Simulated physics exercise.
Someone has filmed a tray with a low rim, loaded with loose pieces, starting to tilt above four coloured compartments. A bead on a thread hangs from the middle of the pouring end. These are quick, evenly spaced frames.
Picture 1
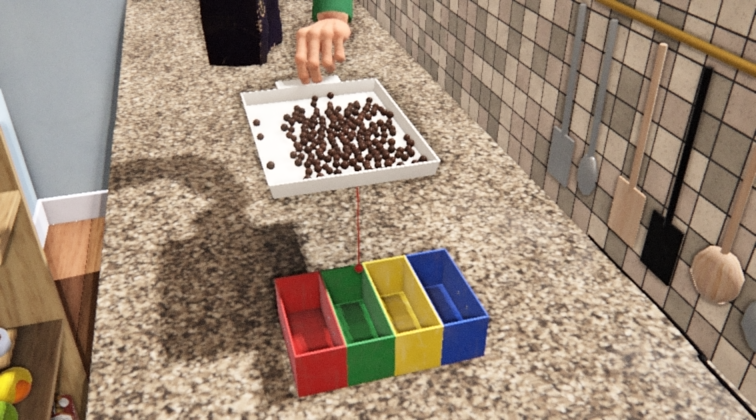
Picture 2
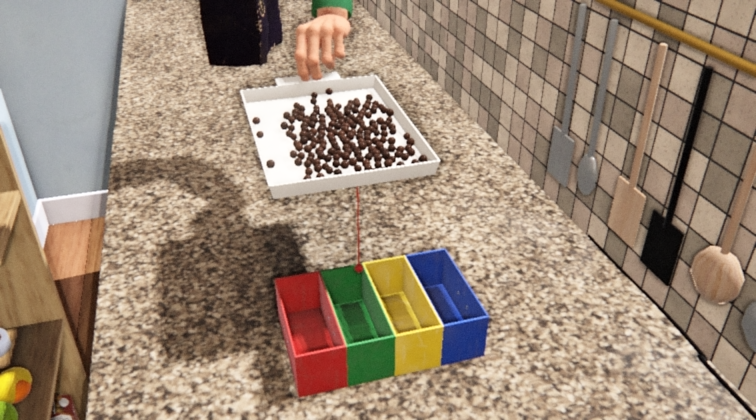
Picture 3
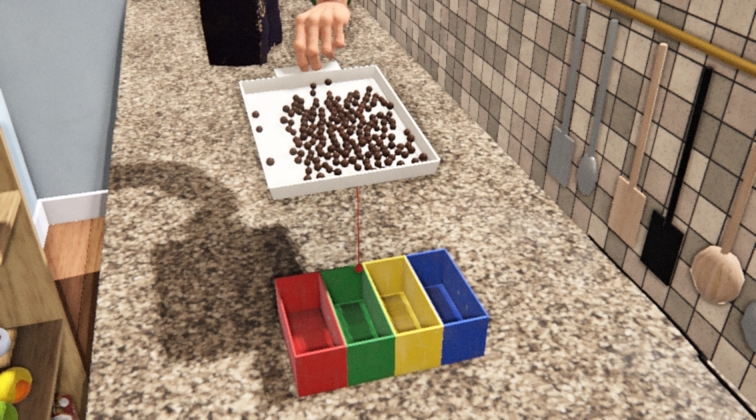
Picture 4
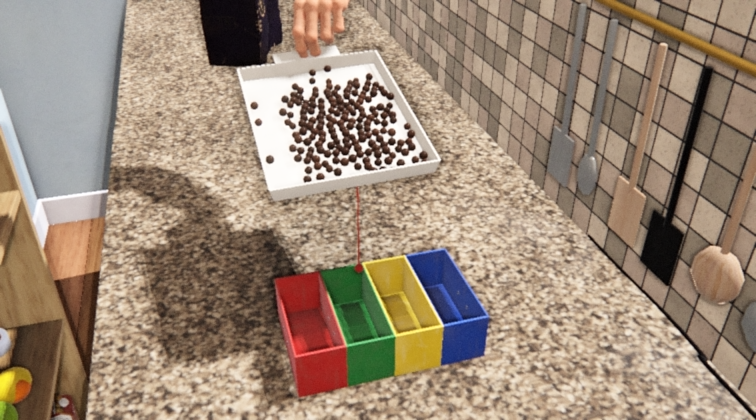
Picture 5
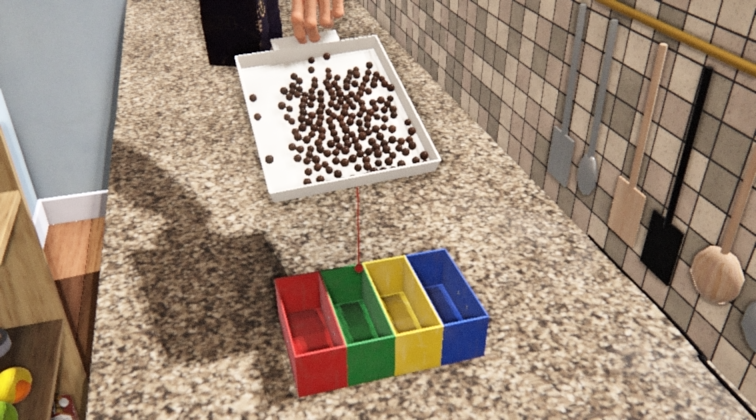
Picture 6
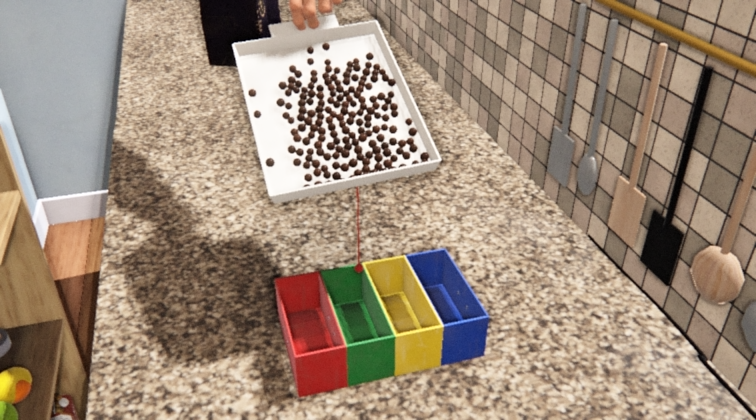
White tray of small brown balls tilting gradually as a hand raises its far side, balls shifting, above four coloured compartments.
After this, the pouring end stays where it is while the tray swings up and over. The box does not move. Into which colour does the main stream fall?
Fullest: The red cell.
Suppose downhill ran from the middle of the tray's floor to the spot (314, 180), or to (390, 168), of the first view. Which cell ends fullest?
In turn: Red; the blue one.
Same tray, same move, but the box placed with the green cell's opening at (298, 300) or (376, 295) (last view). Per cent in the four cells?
In turn 90 and 60 in a hundred.
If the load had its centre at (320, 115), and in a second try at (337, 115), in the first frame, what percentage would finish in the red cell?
In turn 40 and 40 in a hundred.
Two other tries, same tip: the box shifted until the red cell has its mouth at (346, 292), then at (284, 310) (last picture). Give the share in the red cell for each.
Roughly 30 per cent, and 40 per cent.
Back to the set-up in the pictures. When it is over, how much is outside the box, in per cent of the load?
About 20 per cent.
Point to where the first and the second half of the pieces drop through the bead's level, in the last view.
At about (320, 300), then at (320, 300).
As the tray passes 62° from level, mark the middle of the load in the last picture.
Close to (336, 168).
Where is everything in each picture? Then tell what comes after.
In the first picture, corners of the pouring end near (273, 183) and (435, 160), level; middle of the load near (341, 136), chocolate balls; bead on its thread near (359, 268); red cell near (322, 368); green cell near (371, 357); yellow cell near (419, 347); blue cell near (464, 337).
In the second picture, corners of the pouring end near (273, 184) and (435, 159), level; middle of the load near (341, 134).
In the third picture, corners of the pouring end near (273, 185) and (435, 159), tipped barely, lowest at the left corner; middle of the load near (341, 130).
In the fourth picture, corners of the pouring end near (273, 187) and (436, 159), tipped a little, lowest at the left corner; middle of the load near (340, 124).
In the fifth picture, corners of the pouring end near (273, 190) and (436, 158), tipped clearly, lowest at the left corner; middle of the load near (340, 119).
In the sixth picture, corners of the pouring end near (273, 192) and (436, 158), tipped clearly, lowest at the left corner; middle of the load near (340, 118), all but a few on the move; red cell near (322, 368); green cell near (371, 357); yellow cell near (419, 347); blue cell near (464, 337).
Shortly afterwards, tray tipped steeply; all but a few on the tray; only a few in the green cell; a little falling or outside the box.
Next, tray tipped right over; a little on the tray; near a quarter in the red cell; near a quarter in the green cell; a little in the yellow cell; only a few in the blue cell; near a third falling or outside the box.
Some moments later, tray tipped past a quarter turn; near a third in the red cell; near a quarter in the green cell; a little in the yellow cell; near a quarter falling or outside the box.
In the end, tray tipped past a quarter turn; near a third in the red cell; near a quarter in the green cell; a little in the yellow cell; none at all in the blue cell; near a quarter outside the box.
